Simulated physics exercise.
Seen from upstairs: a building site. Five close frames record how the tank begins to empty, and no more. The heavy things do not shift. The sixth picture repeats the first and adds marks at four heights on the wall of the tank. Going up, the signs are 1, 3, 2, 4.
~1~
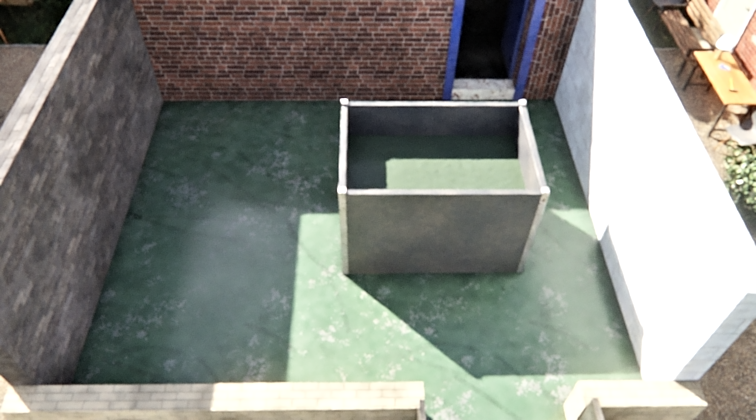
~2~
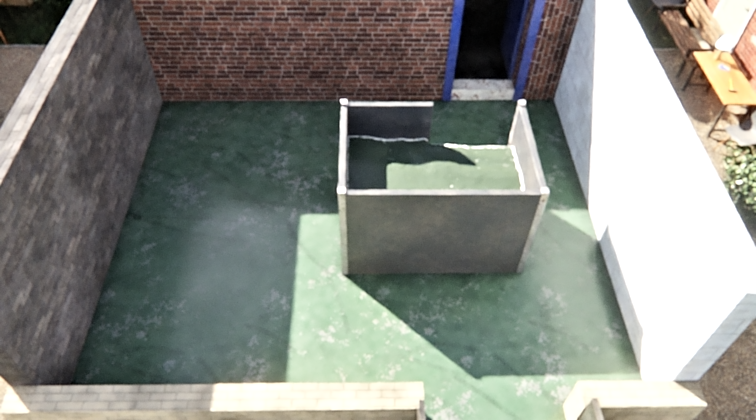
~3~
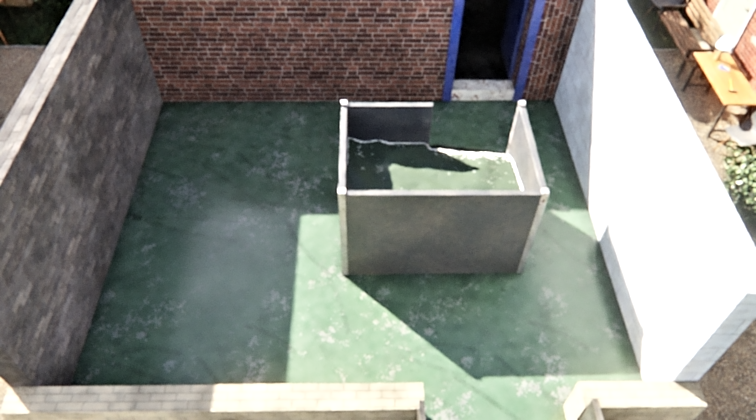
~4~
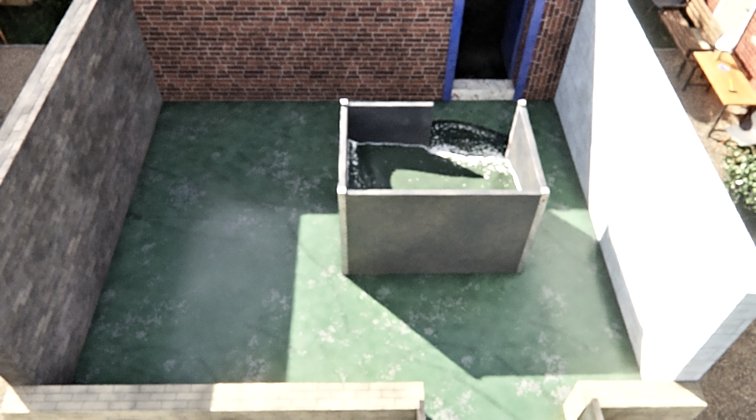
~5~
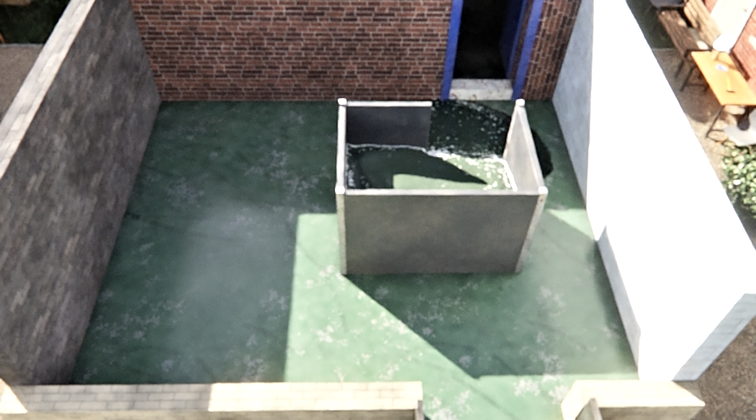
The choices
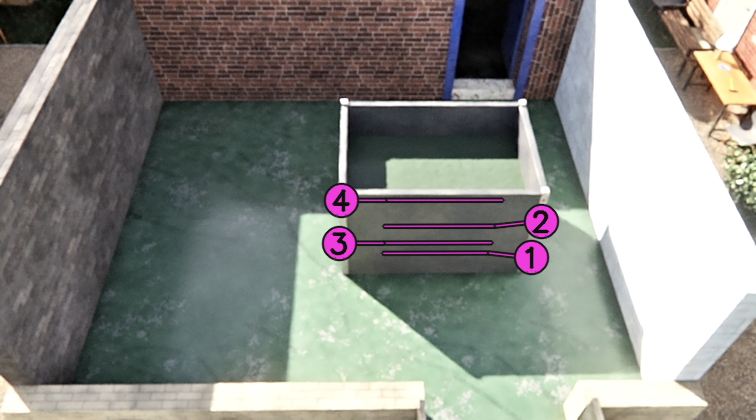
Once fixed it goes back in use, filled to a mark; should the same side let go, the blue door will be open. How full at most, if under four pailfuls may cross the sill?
Use level 1.
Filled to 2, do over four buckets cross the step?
Yes, that goes wrong.
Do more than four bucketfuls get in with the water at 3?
Yes, that goes wrong.
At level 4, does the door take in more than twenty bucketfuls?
Yes, it does.
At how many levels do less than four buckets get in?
One of them.
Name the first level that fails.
3.
On the marked copy, 1 at (436, 253); 2 at (440, 226); 3 at (437, 242); 4 at (444, 200); from the bottom up 1, 3, 2, 4.
Choosing 1, a splash gets over, under a bucket.
Choosing 2, dozens of bucketfuls pour in.
Choosing 3, about 8 bucketfuls get in.
Choosing 4, dozens of bucketfuls pour in.
